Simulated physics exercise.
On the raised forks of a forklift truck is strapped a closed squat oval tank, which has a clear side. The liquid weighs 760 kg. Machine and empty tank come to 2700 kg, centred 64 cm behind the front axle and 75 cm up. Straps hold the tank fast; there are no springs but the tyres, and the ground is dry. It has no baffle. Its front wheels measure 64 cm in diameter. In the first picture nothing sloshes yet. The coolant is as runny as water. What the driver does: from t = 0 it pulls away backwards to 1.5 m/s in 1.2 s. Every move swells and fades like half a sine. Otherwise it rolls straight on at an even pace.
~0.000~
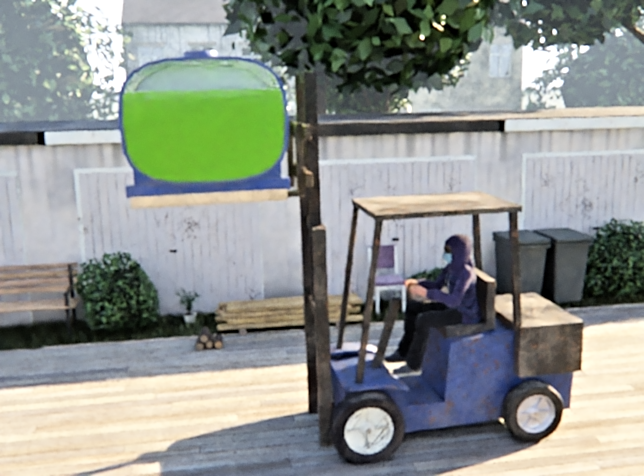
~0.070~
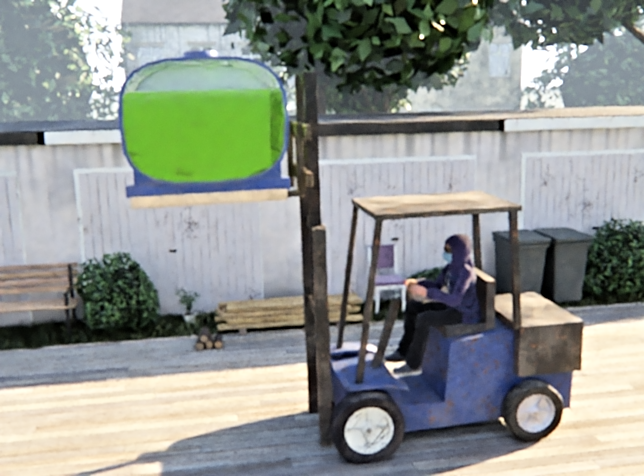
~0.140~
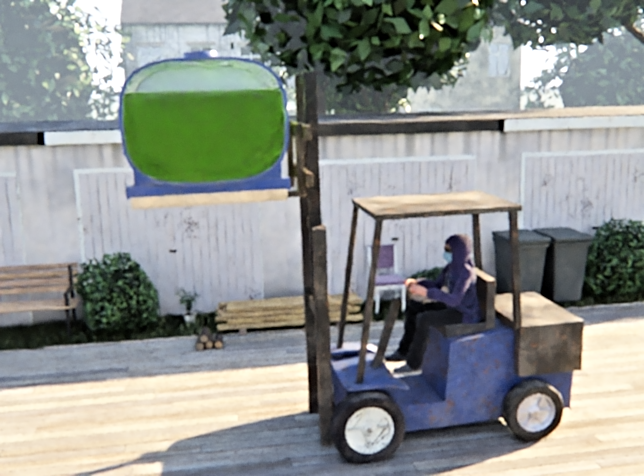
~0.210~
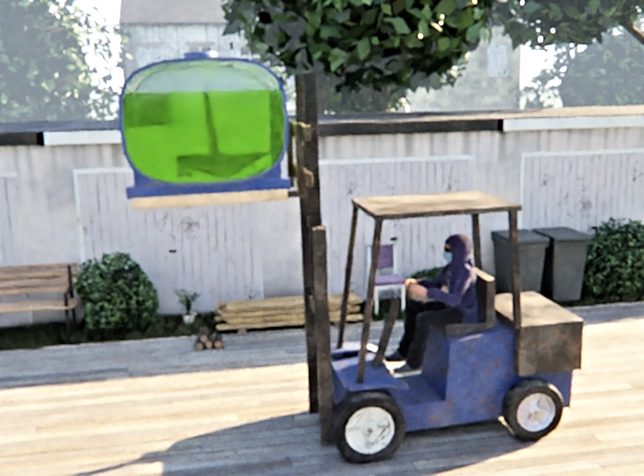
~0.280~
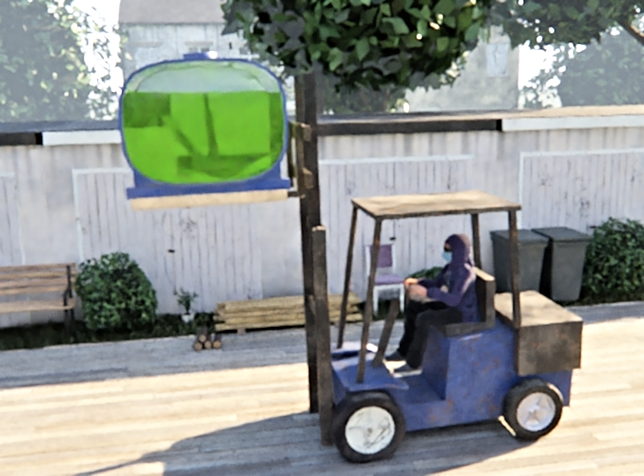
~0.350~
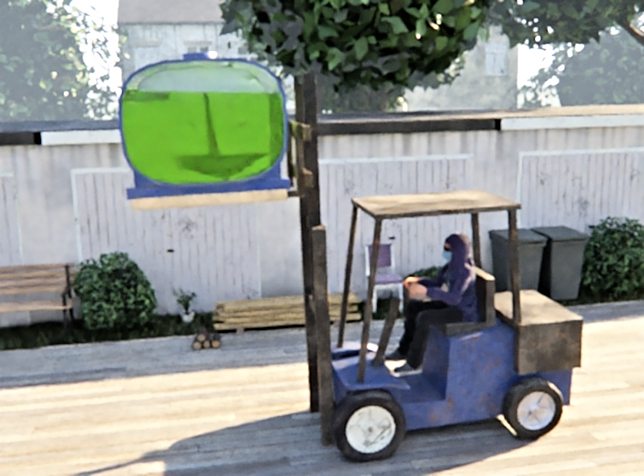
Blue forklift with a hooded driver standing almost motionless beside a pale wall, its raised tank of green liquid barely shifting.
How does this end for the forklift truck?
It rocks up and comes down again.
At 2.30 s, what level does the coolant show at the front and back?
About 74 cm in front and 76 cm behind.
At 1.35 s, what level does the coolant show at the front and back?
About 70 cm in front and 66 cm behind.
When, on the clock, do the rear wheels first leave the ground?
Around 0.70 s.
By 0.70 s the lean is 1° nose down, the rear 2 cm in the air; the liquid stands 54 cm at the back and 81 cm at the front.
By 1.35 s the lean is 3° nose down, the rear 8 cm in the air; the liquid stands 67 cm at the back and 70 cm at the front.
By 2.30 s the lean is 1° nose down, wheels down; the liquid stands 75 cm at the back and 73 cm at the front.
By 4.18 s all wheels are down again; the highest lift was 8 cm and the largest lean 3°.
